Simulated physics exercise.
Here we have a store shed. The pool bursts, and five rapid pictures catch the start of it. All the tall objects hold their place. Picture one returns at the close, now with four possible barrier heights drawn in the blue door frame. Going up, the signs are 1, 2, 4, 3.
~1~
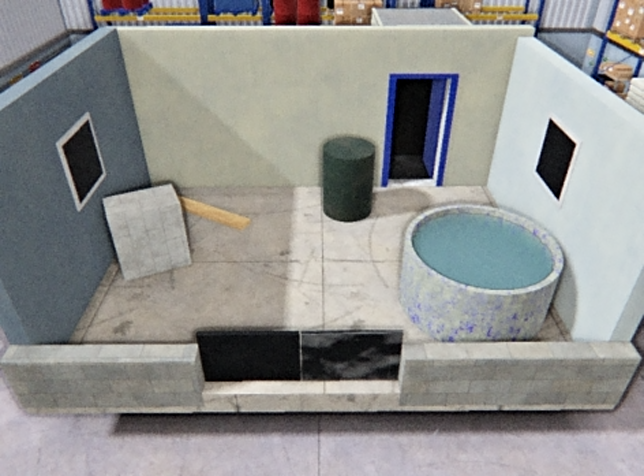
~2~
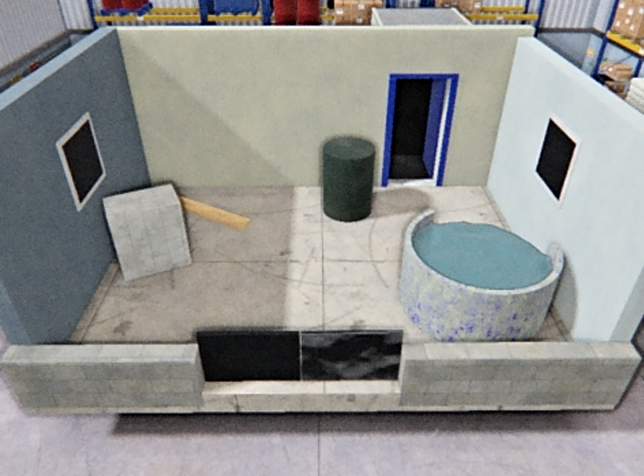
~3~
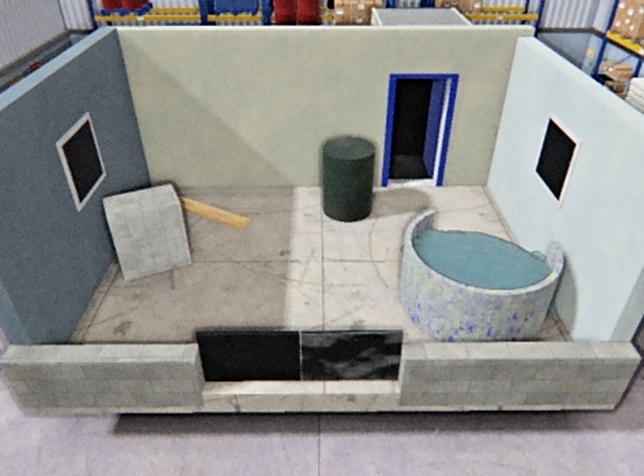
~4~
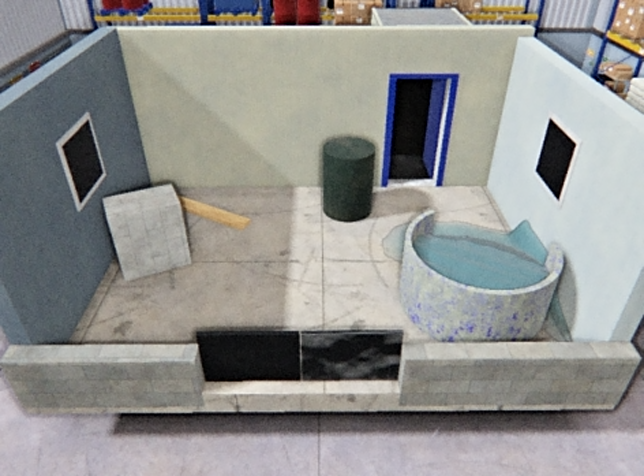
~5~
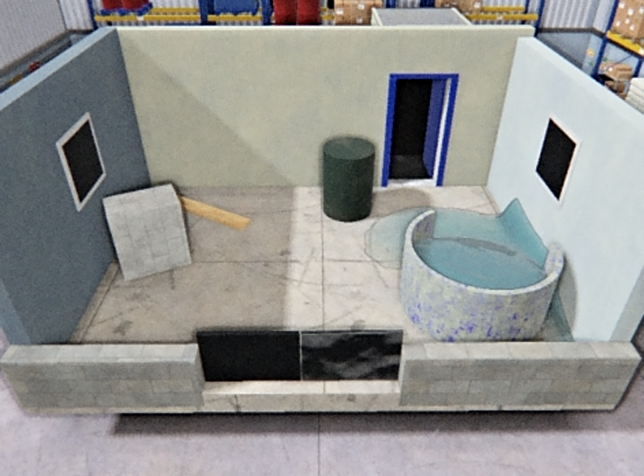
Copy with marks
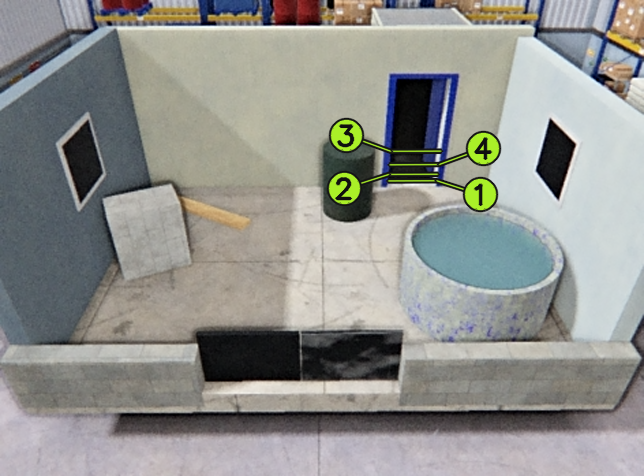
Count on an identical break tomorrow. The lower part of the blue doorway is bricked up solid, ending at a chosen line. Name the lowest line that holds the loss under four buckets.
Use mark 4.
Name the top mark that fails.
The answer is 2.
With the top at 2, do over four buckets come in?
Yes.
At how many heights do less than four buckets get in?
Two.
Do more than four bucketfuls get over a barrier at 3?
No.
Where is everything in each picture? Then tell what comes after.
The first frame shows water in the pool at rest, its middle at (481, 249); foot of the blue doorway at (411, 186); shut gate at (300, 340).
In the second frame, 2 % of the ground under water, visible out to (547, 299).
In the third frame, 5 % of the ground under water, visible out to (556, 315).
In the fourth frame, 10 % of the ground under water, visible out to (556, 318).
In the fifth frame, 15 % of the ground under water, visible out to (388, 218).
In lime, 1 at (412, 180); 2 at (413, 174); 3 at (415, 151); 4 at (414, 164); from the bottom up 1, 2, 4, 3.
If 1 is chosen, dozens of bucketfuls pour in.
If 2 is chosen, about 9 bucketfuls get in.
If 3 is chosen, nothing gets over.
If 4 is chosen, a splash gets over, under a bucket.
